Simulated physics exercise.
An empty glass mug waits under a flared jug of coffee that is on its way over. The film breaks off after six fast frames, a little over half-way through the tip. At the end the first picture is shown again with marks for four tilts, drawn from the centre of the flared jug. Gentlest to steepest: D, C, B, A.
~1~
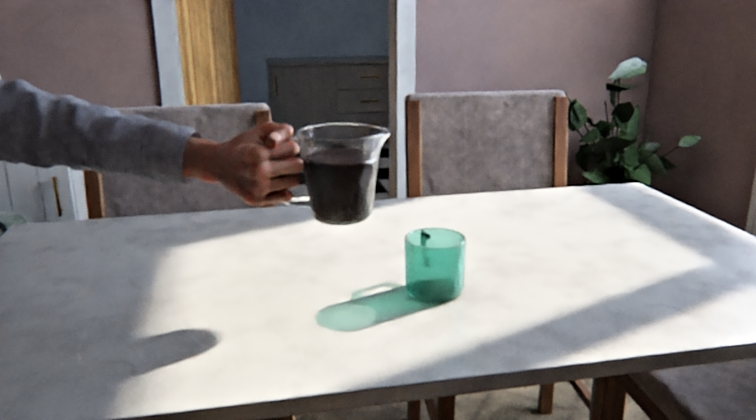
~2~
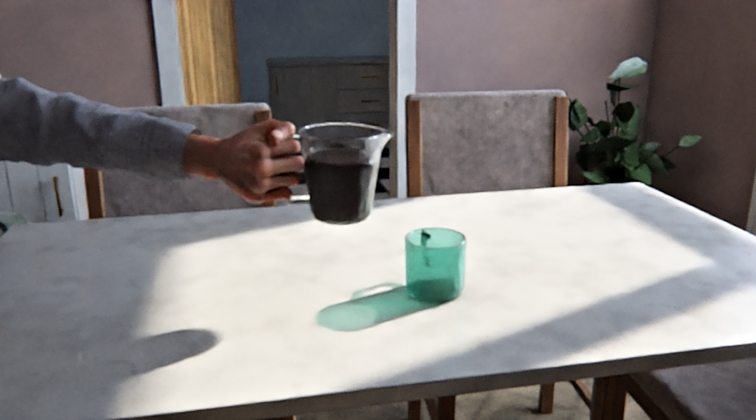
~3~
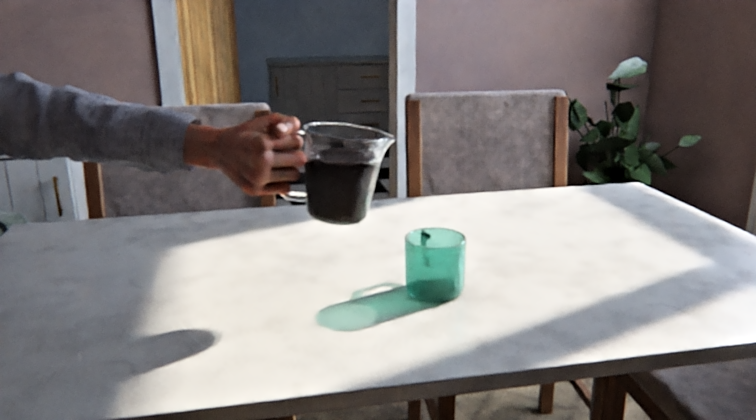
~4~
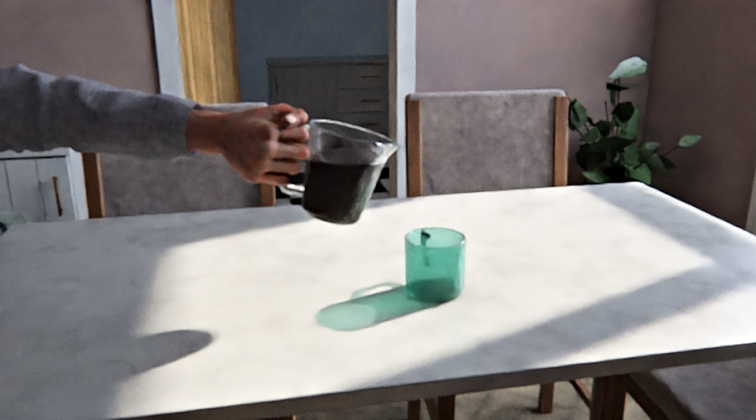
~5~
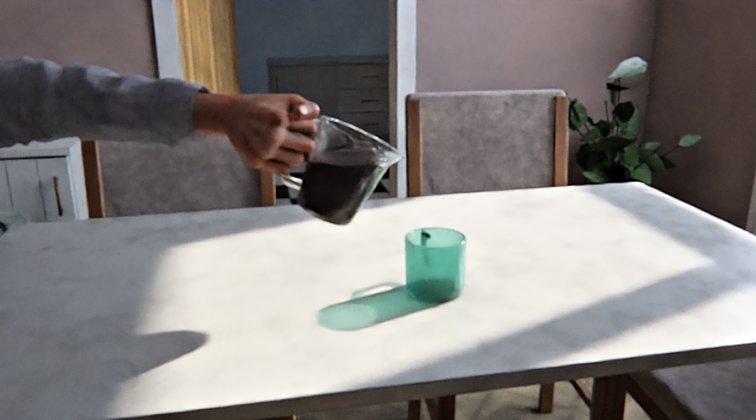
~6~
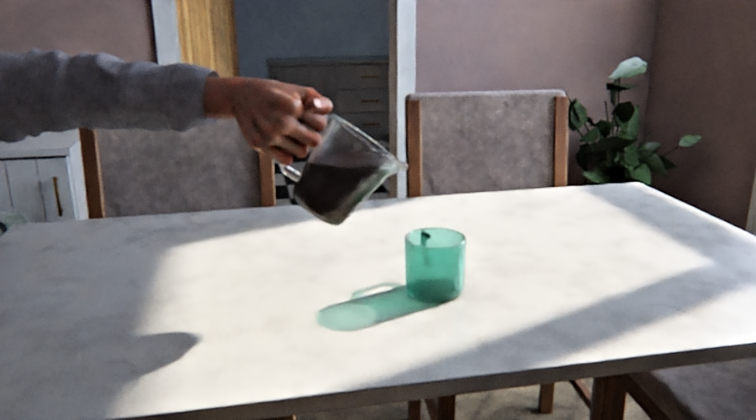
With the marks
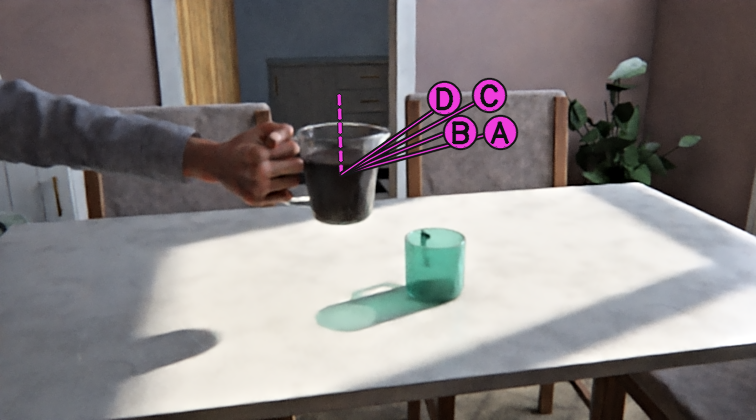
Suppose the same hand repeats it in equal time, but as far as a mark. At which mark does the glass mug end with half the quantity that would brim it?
Use tilt D.
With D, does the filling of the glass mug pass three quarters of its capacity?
No, less.
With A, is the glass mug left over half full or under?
Over.
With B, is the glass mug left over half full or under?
Over half.
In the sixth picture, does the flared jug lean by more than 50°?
No, it does not.
On the marked copy, A at (484, 135); B at (442, 134); C at (474, 103); D at (432, 111).
With A, the glass mug is filled to the brim; 3 % of the coffee is spilt.
With B, the glass mug ends with about 84 % of what it can hold.
With C, the glass mug ends with about 66 % of what it can hold.
With D, the glass mug ends with about 48 % of what it can hold.
